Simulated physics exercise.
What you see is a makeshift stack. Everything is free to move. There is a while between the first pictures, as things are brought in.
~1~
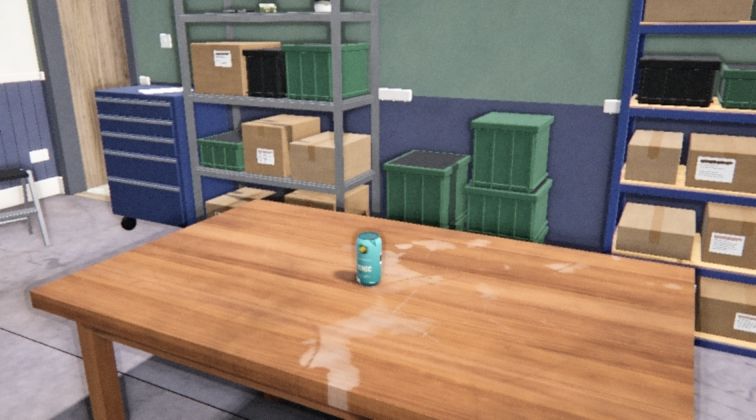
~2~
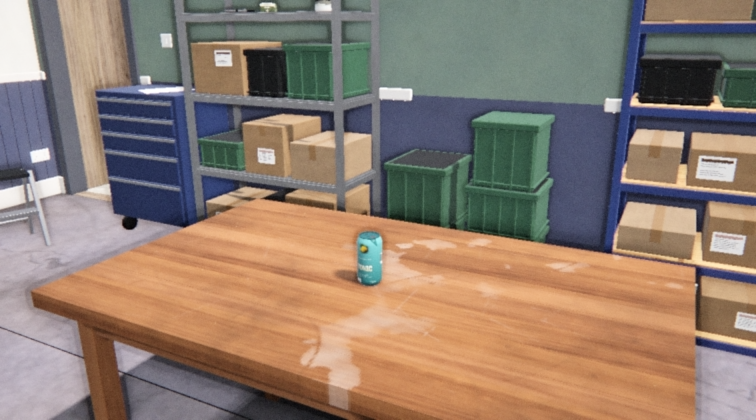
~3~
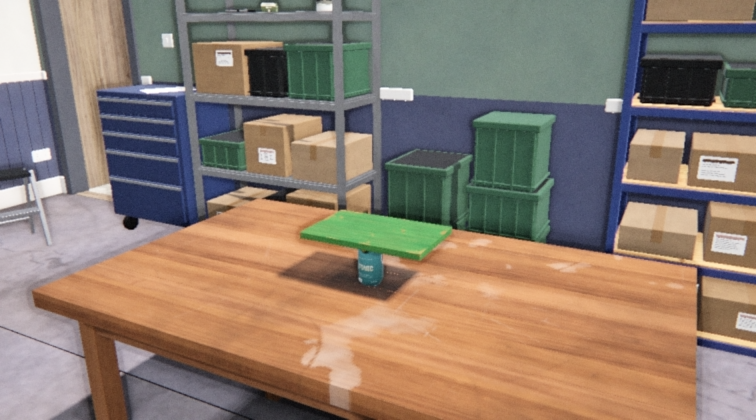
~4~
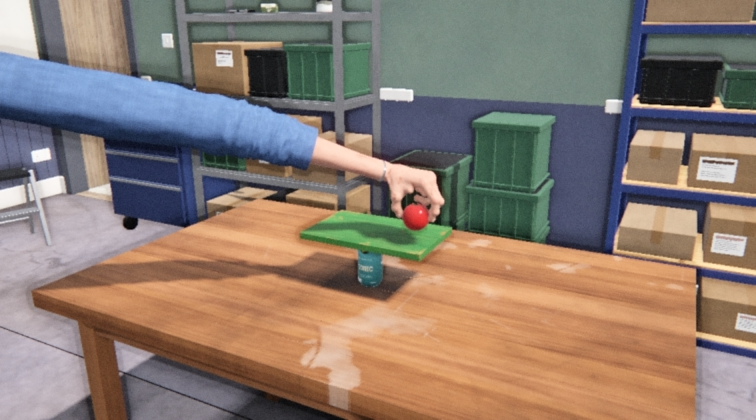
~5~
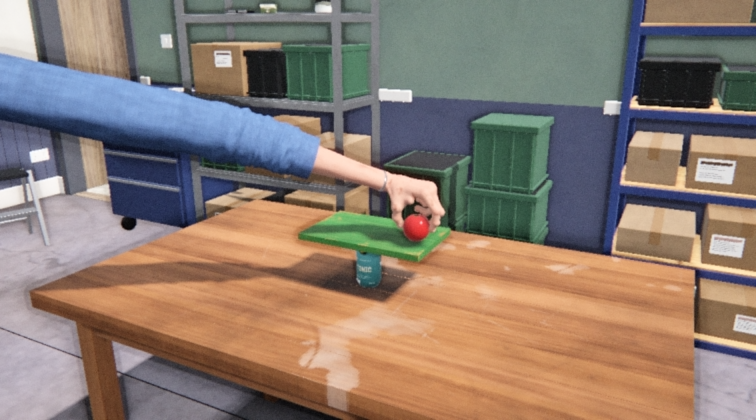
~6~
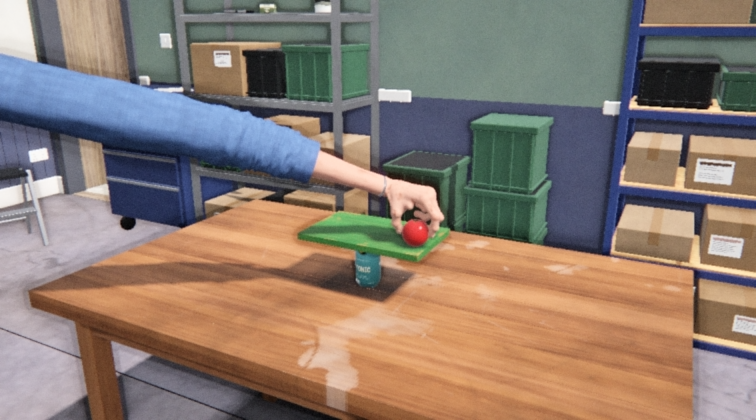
A green board appearing atop a teal can on a wooden table, then a hand lowering a red tomato onto its right side.
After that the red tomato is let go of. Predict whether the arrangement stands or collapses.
It collapses.
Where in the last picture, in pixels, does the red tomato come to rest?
Roughly pixel (477, 313) in the last picture.
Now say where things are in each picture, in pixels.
In the first picture, the last thing is not in view yet.
In the second picture, the last thing is not in view yet.
In the third picture, the last thing is not in view yet; green board (377, 232).
The fourth picture shows on its way; red tomato (416, 217); green board (376, 233).
The fifth picture shows on its way; red tomato (417, 228); green board (375, 234).
The sixth picture shows set down, still held; red tomato (416, 233); green board (374, 234).
Then, 0.50 s on from there, red tomato now fallen; green board turned 44° from how it was put.
Then, 0.70 s on from there, green board now fallen; turquoise can shifted about its own width.
In the end, fallen, green board and red tomato; moved from the start, turquoise can. At the end, from the last picture's camera, red tomato near (477, 313). The stack loses its balance.
